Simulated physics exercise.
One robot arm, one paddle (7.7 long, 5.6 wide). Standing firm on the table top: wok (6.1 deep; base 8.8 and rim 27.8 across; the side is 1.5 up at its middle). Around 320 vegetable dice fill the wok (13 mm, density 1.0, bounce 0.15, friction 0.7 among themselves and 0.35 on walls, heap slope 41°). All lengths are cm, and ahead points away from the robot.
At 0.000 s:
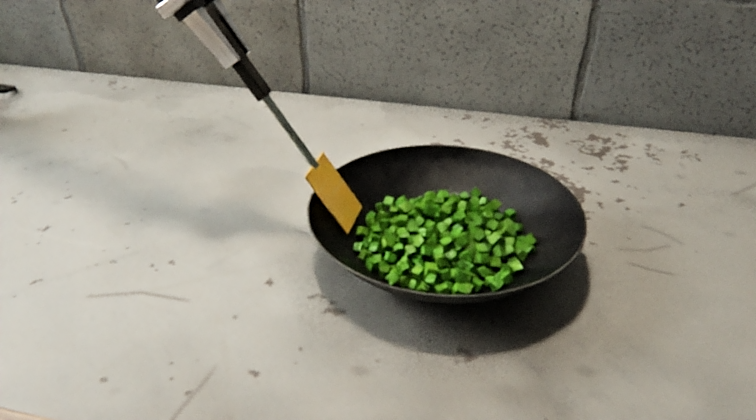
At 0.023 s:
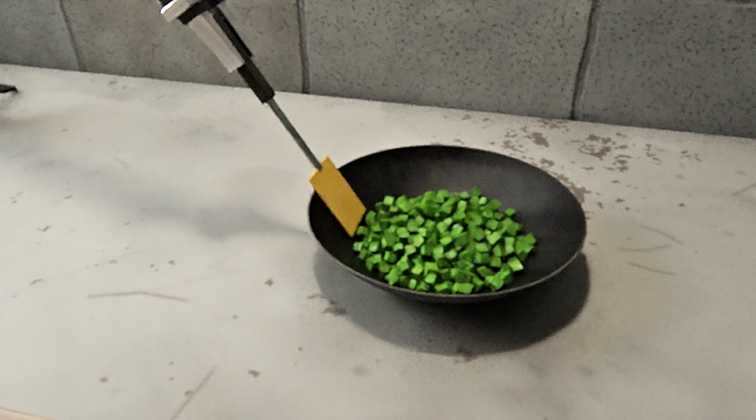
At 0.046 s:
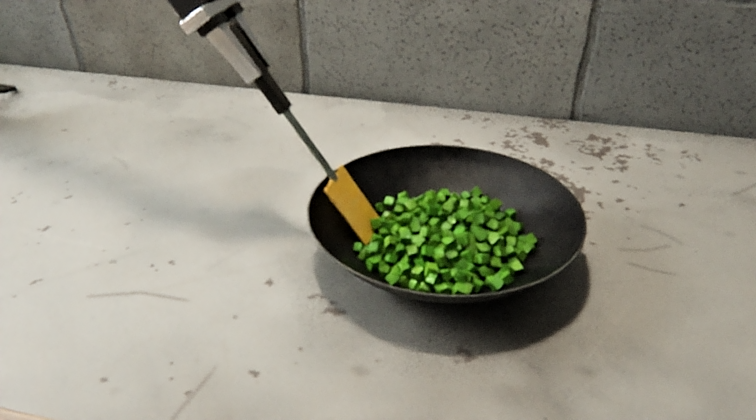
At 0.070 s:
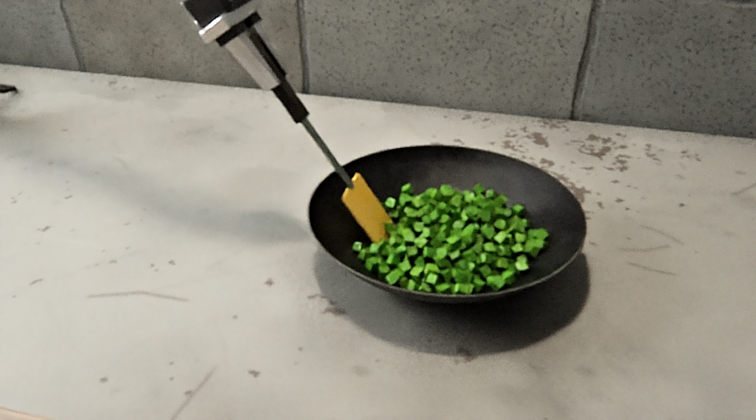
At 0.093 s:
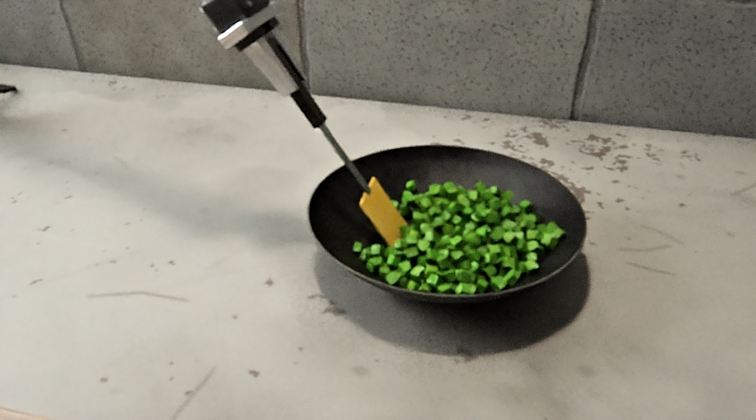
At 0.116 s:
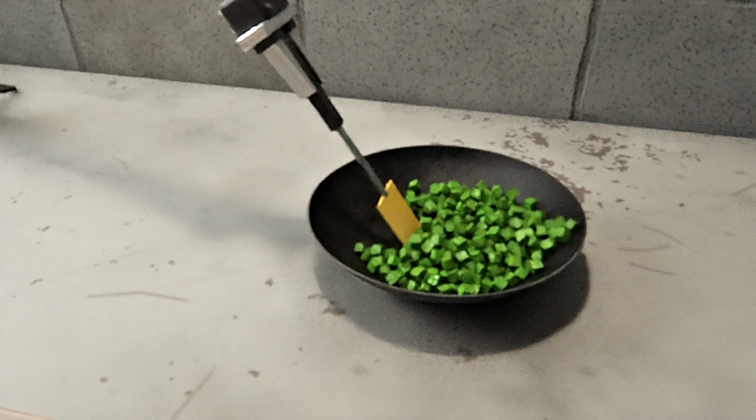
A robot arm holding a yellow paddle rests its blade at the left edge of a heap of green cubes in a black wok, barely shifting at first. The paddle then moves rightward into the heap, pushing cubes toward the wok's right side, while a few stay behind near the lower left.
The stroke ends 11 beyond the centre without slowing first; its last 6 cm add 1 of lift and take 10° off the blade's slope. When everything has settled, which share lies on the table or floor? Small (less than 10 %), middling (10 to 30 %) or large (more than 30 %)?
Share on the table or floor: Large (more than 30 %).
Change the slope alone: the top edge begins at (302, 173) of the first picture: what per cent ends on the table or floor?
About 35 per cent.
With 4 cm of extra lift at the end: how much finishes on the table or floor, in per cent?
Some 35 per cent.
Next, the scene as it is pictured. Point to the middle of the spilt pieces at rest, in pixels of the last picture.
Near (696, 289).
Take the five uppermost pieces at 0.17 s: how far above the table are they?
Some 7 cm.
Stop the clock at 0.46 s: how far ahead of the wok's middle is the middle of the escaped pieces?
Some 22 cm.
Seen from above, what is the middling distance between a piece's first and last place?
About 5 cm.
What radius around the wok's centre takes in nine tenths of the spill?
About 35 cm.
After 0.17 s, sloping 56°, highest piece 7 above the table; 318 in the wok, 1 on the blade or in flight.
After 0.23 s, sloping 52°, highest piece 9 above the table; 313 in the wok, 6 on the blade or in flight.
After 0.46 s, sloping 46°, highest piece 6 above the table; 200 in the wok, 95 on the table or floor, 24 on the blade or in flight.
After 1.51 s, sloping 46°, highest piece 4 above the table; 200 in the wok, 119 on the table or floor.
At rest, 200 in the wok, 119 on the table or floor. That is 37 % on the table or floor.
